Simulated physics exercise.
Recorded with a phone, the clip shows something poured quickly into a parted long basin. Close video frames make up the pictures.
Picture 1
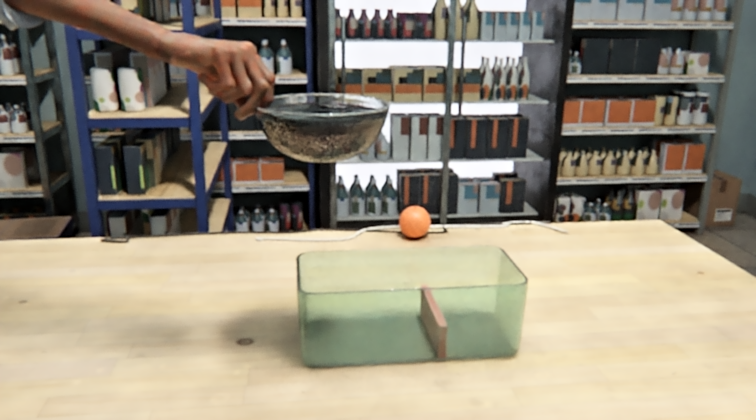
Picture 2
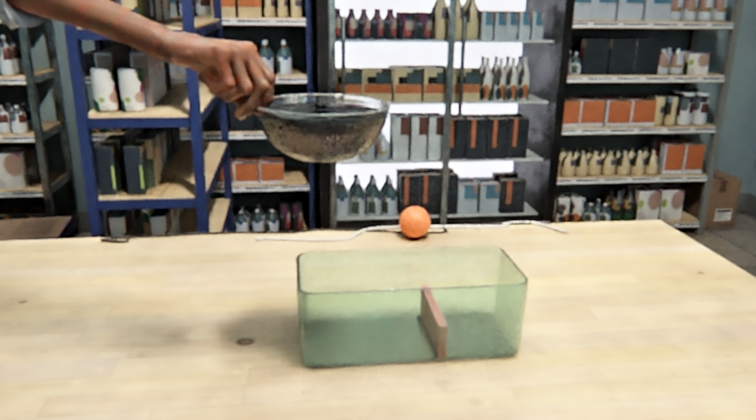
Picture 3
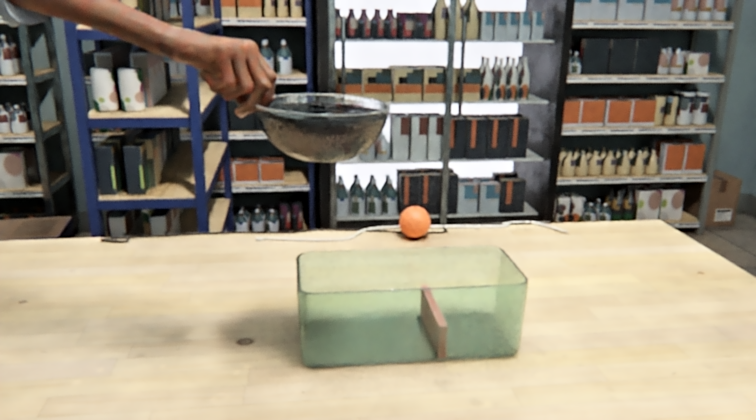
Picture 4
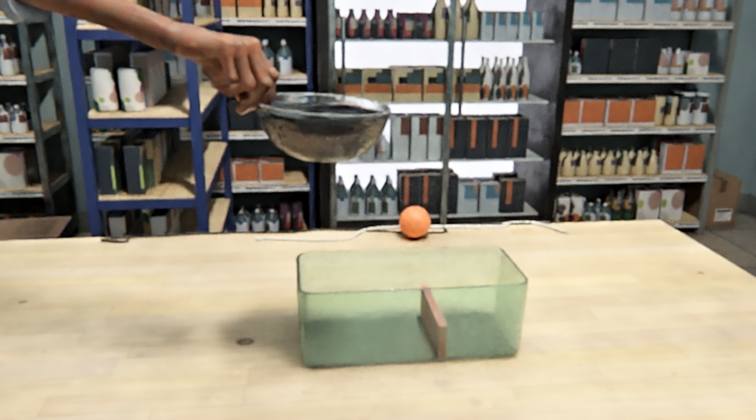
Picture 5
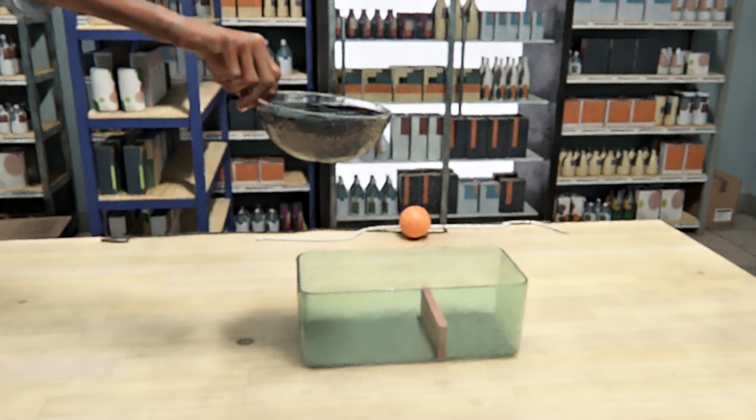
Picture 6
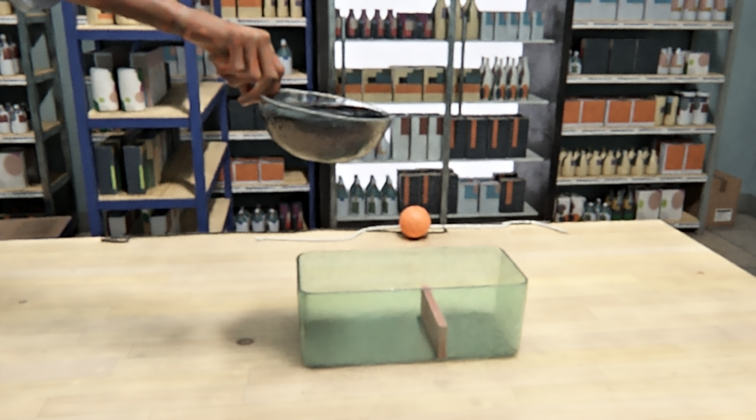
A hand holding a glass bowl above a divided green basin on a wooden table, then slowly tilting it slightly to the right.
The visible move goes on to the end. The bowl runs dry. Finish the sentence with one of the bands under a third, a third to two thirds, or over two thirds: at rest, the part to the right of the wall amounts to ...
At rest, the part to the right of the wall amounts to a third to two thirds.
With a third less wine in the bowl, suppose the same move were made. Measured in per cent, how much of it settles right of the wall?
Estimated share: Around 40 %.
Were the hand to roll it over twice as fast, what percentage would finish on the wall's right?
Roughly 35 percent.
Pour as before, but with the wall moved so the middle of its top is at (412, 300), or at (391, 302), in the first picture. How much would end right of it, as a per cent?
The first gives 75 %, the second 90 %.
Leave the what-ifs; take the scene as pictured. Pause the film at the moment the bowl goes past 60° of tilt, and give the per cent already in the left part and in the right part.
The left part holds 5 percent and the right part 10 percent.
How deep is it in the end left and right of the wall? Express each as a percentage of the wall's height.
30 per cent left, 70 per cent right.
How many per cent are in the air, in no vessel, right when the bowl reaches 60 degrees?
That comes to near 45 percent.
A moment on, the bowl is tipped part way and 40 per cent is still to pour, 4 is left of the wall and 10 right of it.
Next, the bowl is tipped on its side and 2 per cent is still to pour, 28 is left of the wall and 58 right of it.
Then the bowl is tipped on its side and 0 per cent is still to pour, 40 is left of the wall and 57 right of it.
Later the bowl is tipped on its side and 0 per cent is still to pour, 40 is left of the wall and 57 right of it.
In the end 40 per cent lies left of the wall, 57 right of it and 3 outside.
